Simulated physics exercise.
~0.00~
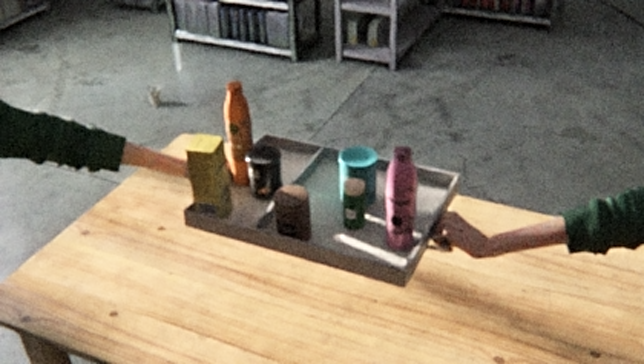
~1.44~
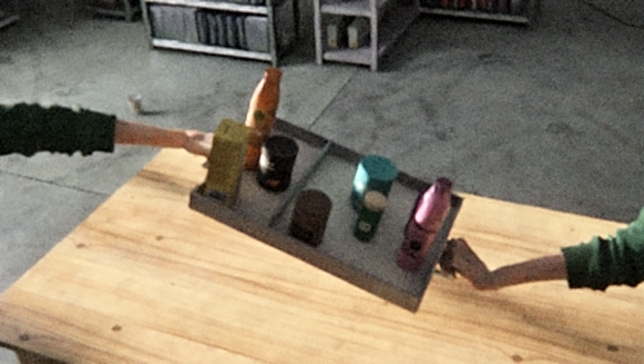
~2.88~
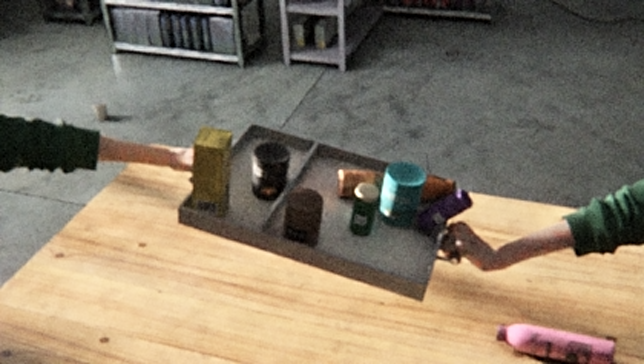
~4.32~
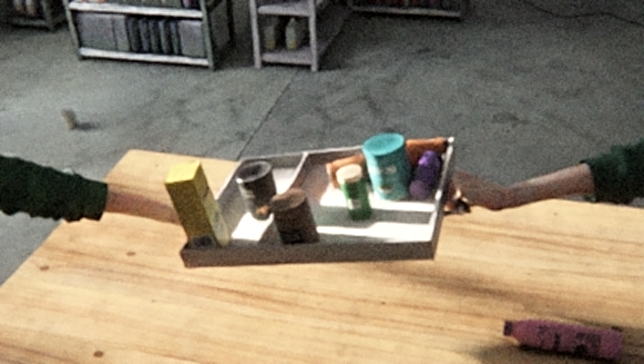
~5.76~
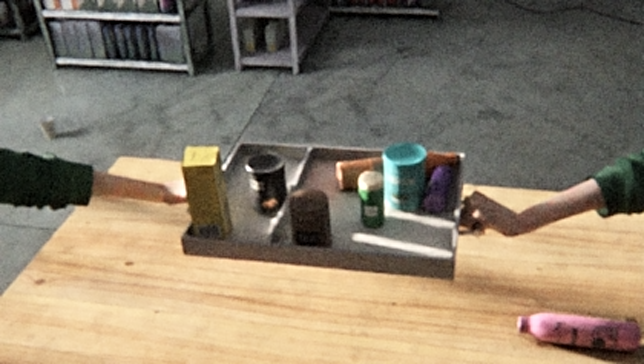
Two hands in green sleeves hold a grey tray above a wooden table, seen from slightly above, with shelves on the concrete floor behind. A yellow carton and orange bottle stand at the left, black and brown containers near the middle, and a turquoise tin, green shaker, purple shaker and pink bottle at the right. The tray tips down to the right, and the pink bottle falls onto the table while the orange bottle topples across the tray. It tilts left, then levels, with the orange bottle and purple shaker lying down and the rest upright.
